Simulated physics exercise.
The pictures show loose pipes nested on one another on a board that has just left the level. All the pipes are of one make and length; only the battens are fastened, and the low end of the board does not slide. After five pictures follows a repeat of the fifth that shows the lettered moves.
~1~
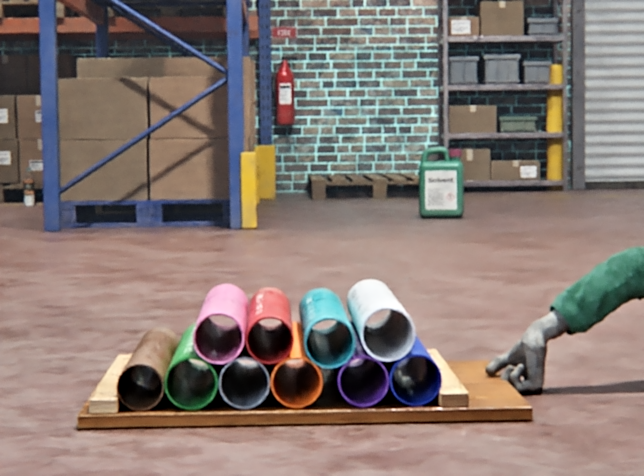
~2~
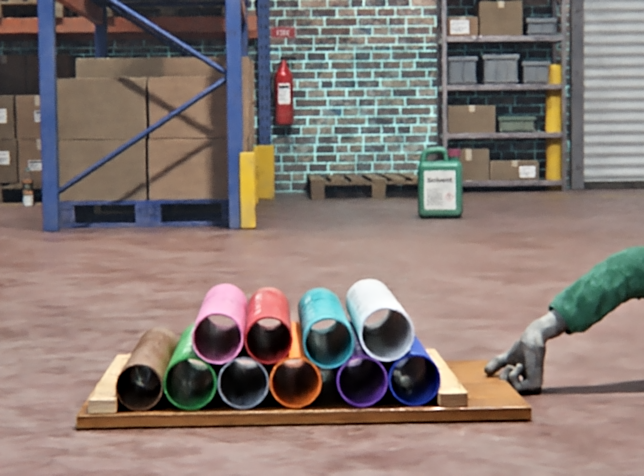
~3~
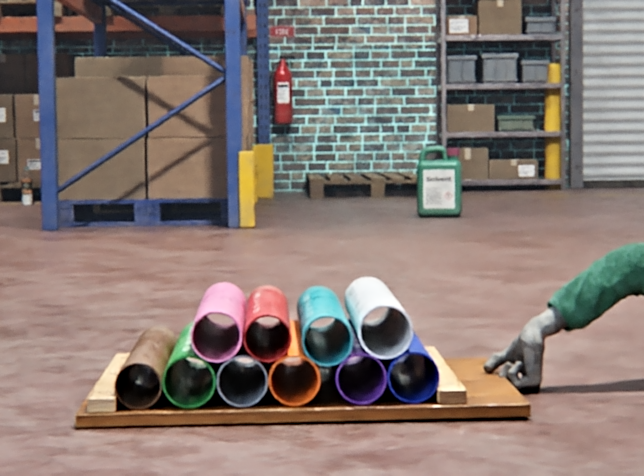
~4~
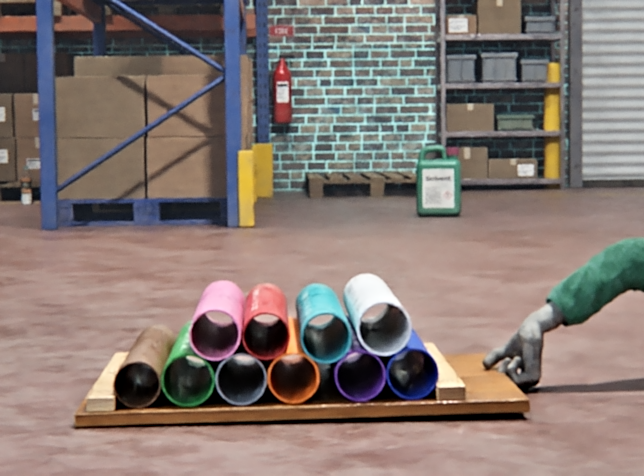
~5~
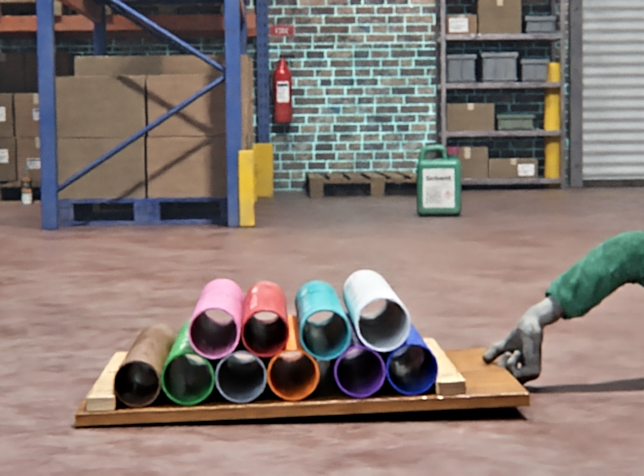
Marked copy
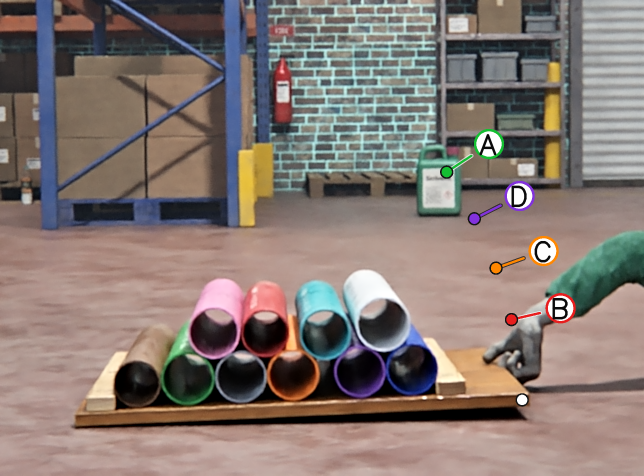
A gloved hand slightly raises the right end of a board stacked with colourful pipes.
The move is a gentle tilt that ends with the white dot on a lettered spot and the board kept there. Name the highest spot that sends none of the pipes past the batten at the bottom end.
The answer is mark D.
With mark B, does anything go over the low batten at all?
No.
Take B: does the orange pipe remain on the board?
Yes.
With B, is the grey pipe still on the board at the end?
The grey pipe: Yes.
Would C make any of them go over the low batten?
No.
On the marked copy, A at (447, 172); B at (512, 320); C at (496, 268); D at (474, 219); the white dot at (522, 400).
Taking D. A third of the way, board at 16°.
Two thirds of the way, board at 26°.
When it is over, board at 26°, none over the low batten.
As for the rest, A four over the low batten (pink, turquoise, red, white); B none over the low batten; C none over the low batten.
